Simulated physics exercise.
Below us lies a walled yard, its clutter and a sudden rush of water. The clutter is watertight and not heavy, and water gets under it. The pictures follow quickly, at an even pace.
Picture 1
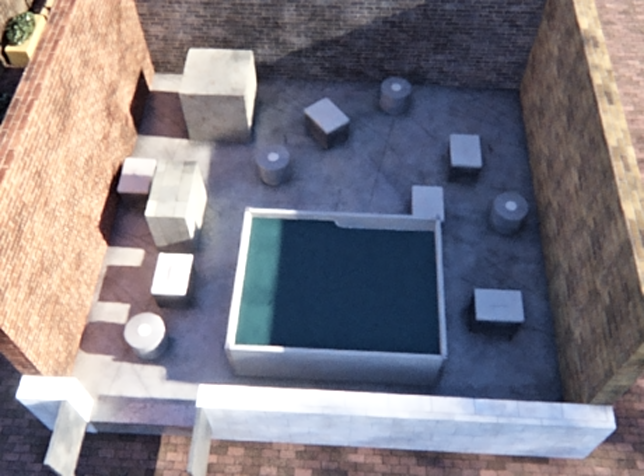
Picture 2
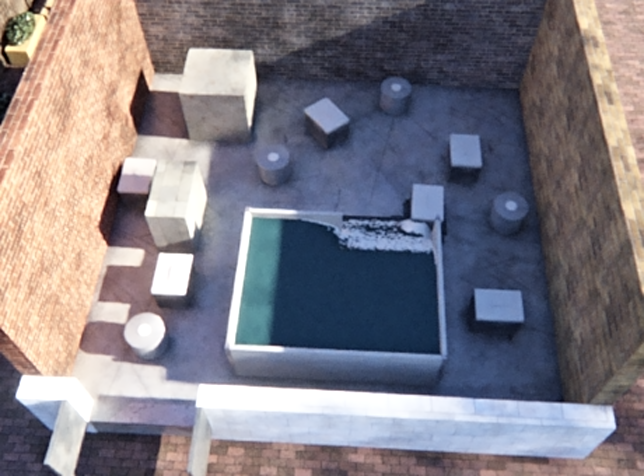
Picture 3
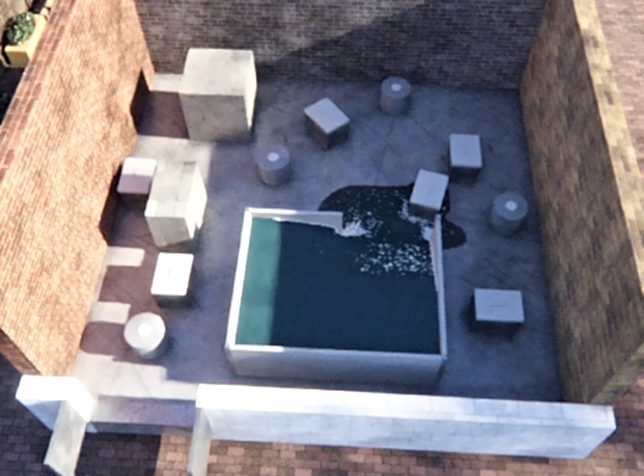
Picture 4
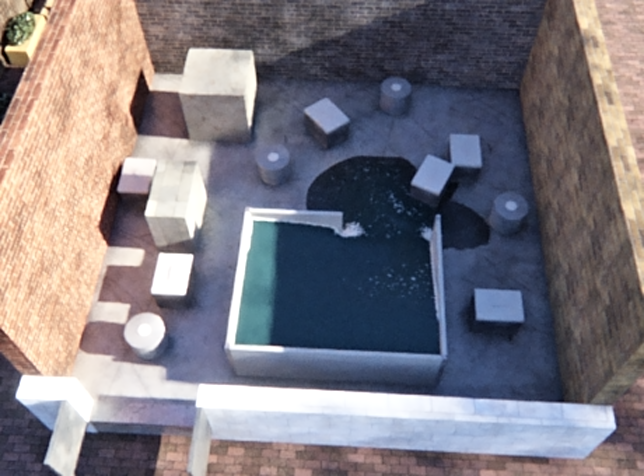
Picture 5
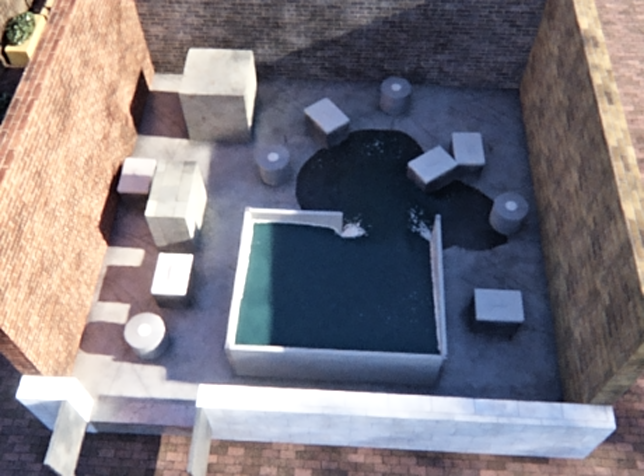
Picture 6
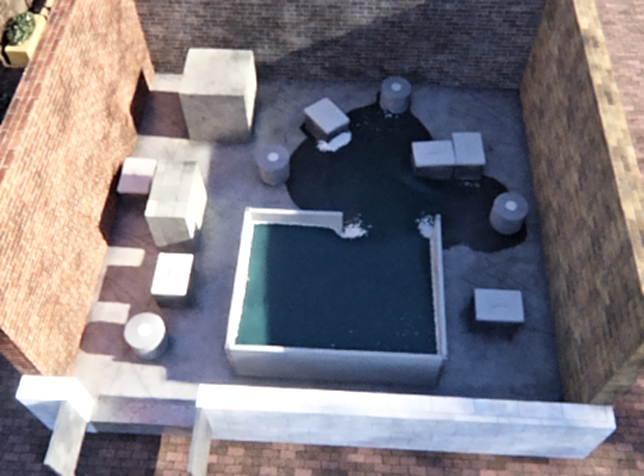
A brick-walled yard with a grey paved floor, seen from high above by a camera that stays still, surrounds a low, pale-rimmed tank of dark green water. Pale grey blocks and round drums stand scattered left, right and behind it. Water breaks through the tank's far right side in white froth, spreads darkly across the floor, and pushes one block backward, turning it against another, which shifts slightly.
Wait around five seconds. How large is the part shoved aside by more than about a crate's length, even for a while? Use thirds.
It is two thirds or more.
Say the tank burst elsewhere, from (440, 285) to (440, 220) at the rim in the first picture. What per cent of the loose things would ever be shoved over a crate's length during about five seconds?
I make it 40 per cent.
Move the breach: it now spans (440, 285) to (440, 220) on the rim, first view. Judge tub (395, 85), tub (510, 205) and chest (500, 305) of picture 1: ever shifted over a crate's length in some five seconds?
In turn: That far or more, pushed that far, pushed that far.
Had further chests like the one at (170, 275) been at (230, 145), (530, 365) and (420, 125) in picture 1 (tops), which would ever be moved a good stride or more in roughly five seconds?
One after the other: Not that far, under that, swept aside.
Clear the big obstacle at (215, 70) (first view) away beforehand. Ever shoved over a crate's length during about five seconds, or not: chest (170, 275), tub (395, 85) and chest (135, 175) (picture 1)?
One after the other: Under that, pushed that far, swept aside.
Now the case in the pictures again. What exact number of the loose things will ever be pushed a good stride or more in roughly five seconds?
8 of them.
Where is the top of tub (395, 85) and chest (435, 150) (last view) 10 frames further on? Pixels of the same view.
Near (418, 66) and (475, 68).
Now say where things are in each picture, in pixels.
A chest at (428, 203), on the bottom; a chest at (465, 149) rests on the ground; 0 of 10 have shifted, in the first frame.
A chest at (428, 201), on the bottom; a chest at (465, 149) rests on the ground; 0 of 10 have shifted, in the second frame.
A chest at (430, 188) rests on the ground, close to its start; a chest at (465, 149), on the bottom; 1 of 10 have shifted, in the third frame.
A chest at (433, 173), on the bottom, a stride from its start; a chest at (465, 149) rests on the ground; 1 of 10 have shifted, in the fourth frame.
A chest at (433, 163), on the bottom, a stride from its start; a chest at (468, 147) rests on the ground, close to its start; 2 of 10 have shifted, in the fifth frame.
A chest at (434, 152), on the bottom, a stride from its start; a chest at (468, 147), on the bottom, close to its start; 2 of 10 have shifted, in the sixth frame.
A moment on, 1 of 10 are well off their spots; 2 afloat.
Next, 3 of 10 are well off their spots; 4 afloat.
Later, 3 of 10 are well off their spots; 4 afloat.
In the end, 7 of 10 are well off their spots, and 8 have been at some point; 6 afloat.
